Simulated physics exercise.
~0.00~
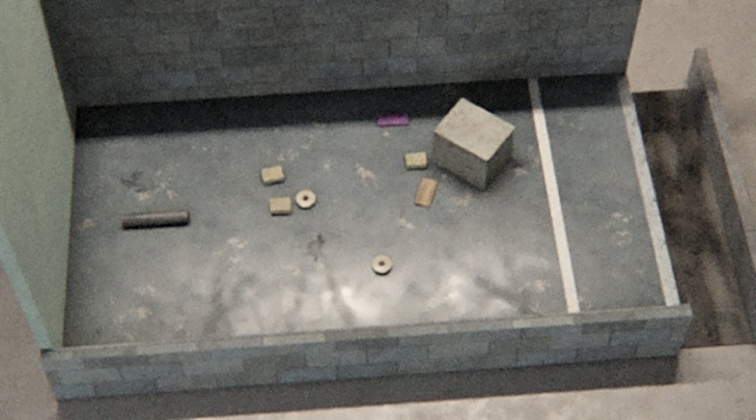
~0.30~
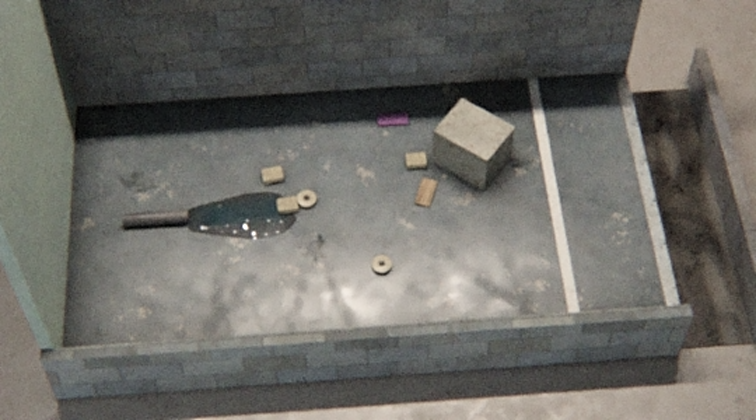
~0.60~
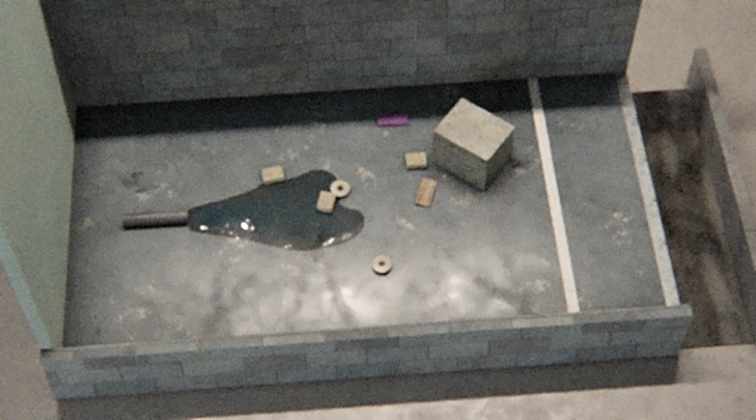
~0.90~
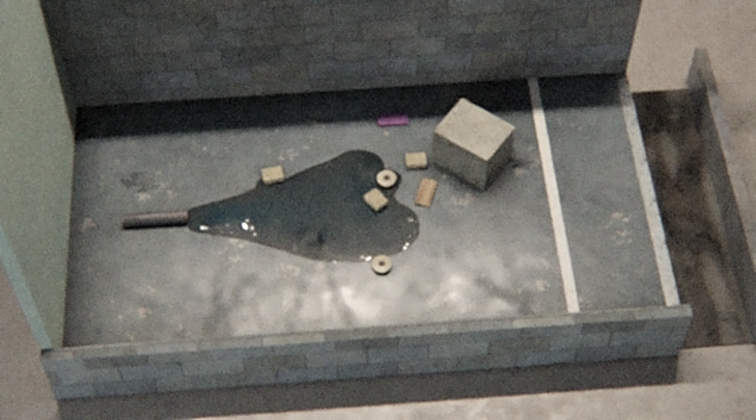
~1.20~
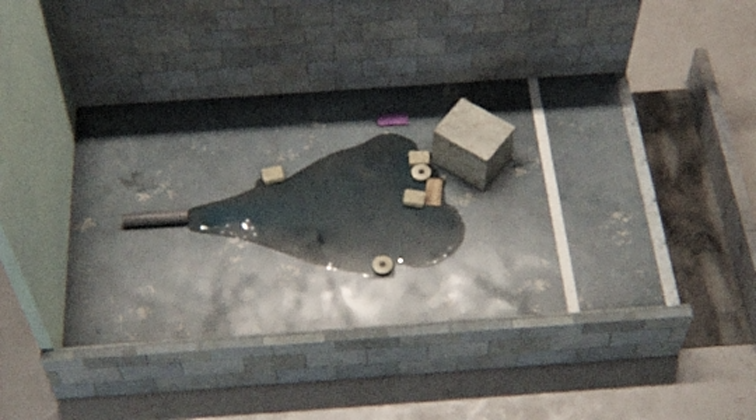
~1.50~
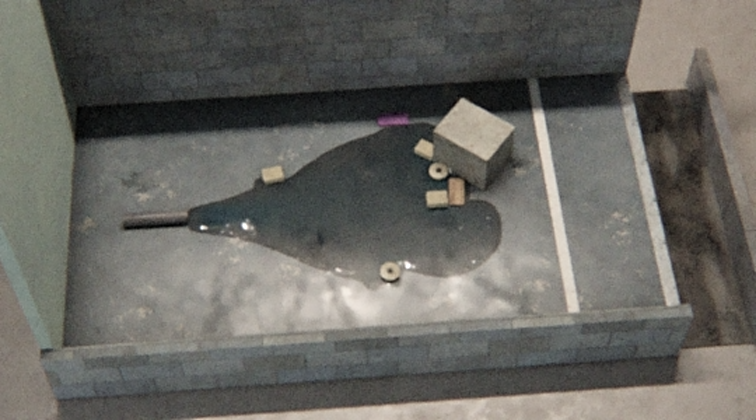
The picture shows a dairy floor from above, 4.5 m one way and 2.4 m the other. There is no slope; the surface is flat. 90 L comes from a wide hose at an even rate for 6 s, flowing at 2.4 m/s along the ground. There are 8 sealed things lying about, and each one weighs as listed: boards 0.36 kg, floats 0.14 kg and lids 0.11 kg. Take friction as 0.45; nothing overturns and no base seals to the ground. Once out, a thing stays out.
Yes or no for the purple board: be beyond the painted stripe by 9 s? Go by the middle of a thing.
Purple board: Not over.
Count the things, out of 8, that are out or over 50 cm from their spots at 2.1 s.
By my reckoning, 4.
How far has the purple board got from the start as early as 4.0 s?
It has shifted about 0 cm.
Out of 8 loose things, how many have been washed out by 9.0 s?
Result: 2.
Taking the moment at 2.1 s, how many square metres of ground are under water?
I'd put it close to 2.5 m2.
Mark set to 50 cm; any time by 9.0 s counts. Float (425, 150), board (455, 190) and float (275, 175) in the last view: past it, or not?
Above the mark, above the mark, below the mark.
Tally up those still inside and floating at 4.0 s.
At that moment it comes to 2.
After 2.1 s the purple board is near (393, 119), 0.0 m from its start, aground; 0 of 8 are over the mark; 3 afloat.
After 4.0 s the purple board is near (393, 119), 0.0 m from its start, aground; 3 of 8 are over the mark; 2 afloat.
After 6.3 s the purple board is near (393, 119), 0.0 m from its start, aground; 4 of 8 are over the mark; 1 afloat.
After 9.0 s the purple board is near (393, 119), 0.0 m from its start, aground; 4 of 8 are over the mark; 1 afloat.
